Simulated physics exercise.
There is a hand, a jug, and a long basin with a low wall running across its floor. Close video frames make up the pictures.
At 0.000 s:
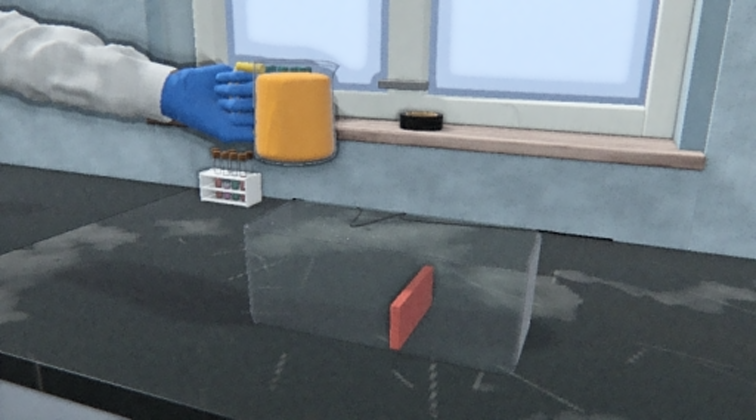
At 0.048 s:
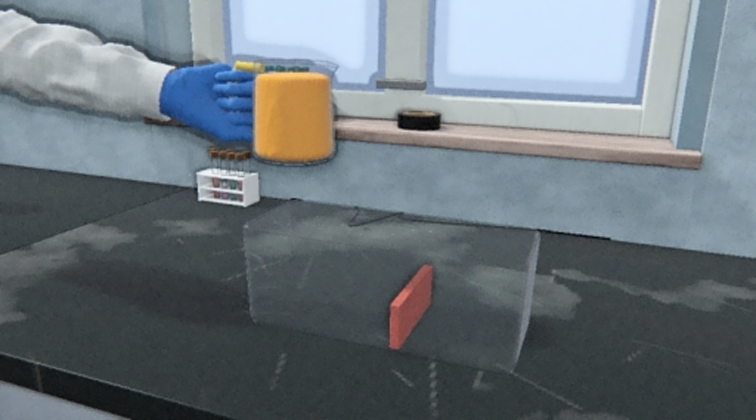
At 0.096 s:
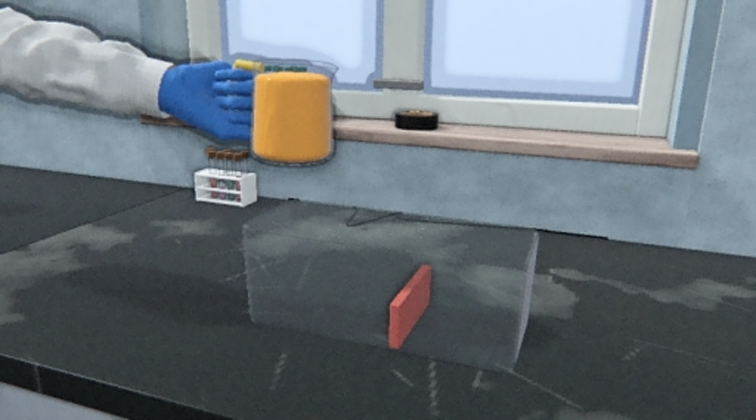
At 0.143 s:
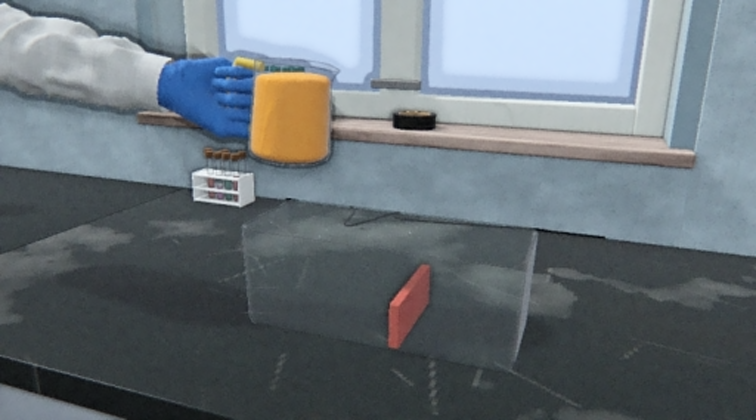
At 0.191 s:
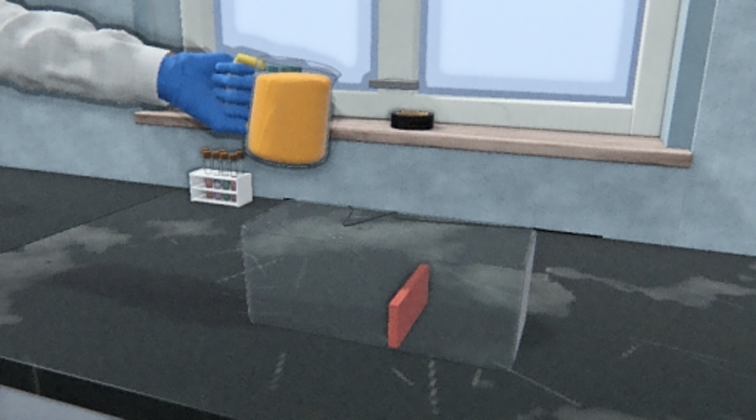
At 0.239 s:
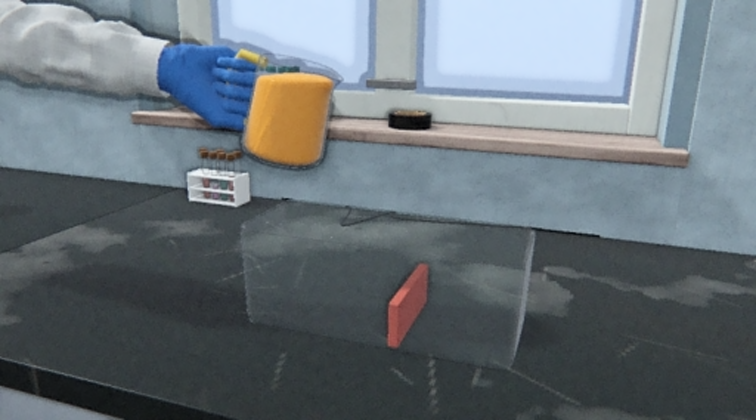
In this clip, a blue-gloved hand holds a container of orange liquid above and behind a clear basin with a low red wall inside, then gradually tilts the container slightly to the right while the basin stays still.
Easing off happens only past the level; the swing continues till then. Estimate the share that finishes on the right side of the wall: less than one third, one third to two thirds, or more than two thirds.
Short of a third.
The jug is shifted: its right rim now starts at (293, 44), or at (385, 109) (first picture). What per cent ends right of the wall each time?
The first gives 5 %, the second 90 %.
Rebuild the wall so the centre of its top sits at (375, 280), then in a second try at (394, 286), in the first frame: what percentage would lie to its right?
In order, 90 and 70 in a hundred.
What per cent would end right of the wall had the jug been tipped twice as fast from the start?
About 15 %.
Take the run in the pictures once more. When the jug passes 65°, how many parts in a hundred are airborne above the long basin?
Roughly 15 in a hundred.
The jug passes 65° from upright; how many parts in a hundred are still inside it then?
Roughly 85 percent.
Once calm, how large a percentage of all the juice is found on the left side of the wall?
Around 85 %.
A moment on, the jug is tipped part way and 85 per cent is still to pour, 3 is left of the wall and 0 right of it.
Next, the jug is tipped on its side and 41 per cent is still to pour, 30 is left of the wall and 7 right of it.
Then the jug is tipped on its side and 13 per cent is still to pour, 68 is left of the wall and 11 right of it.
Later the jug is tipped on its side and 5 per cent is still to pour, 81 is left of the wall and 12 right of it.
At rest 86 per cent lies left of the wall, 12 right of it and 1 outside.
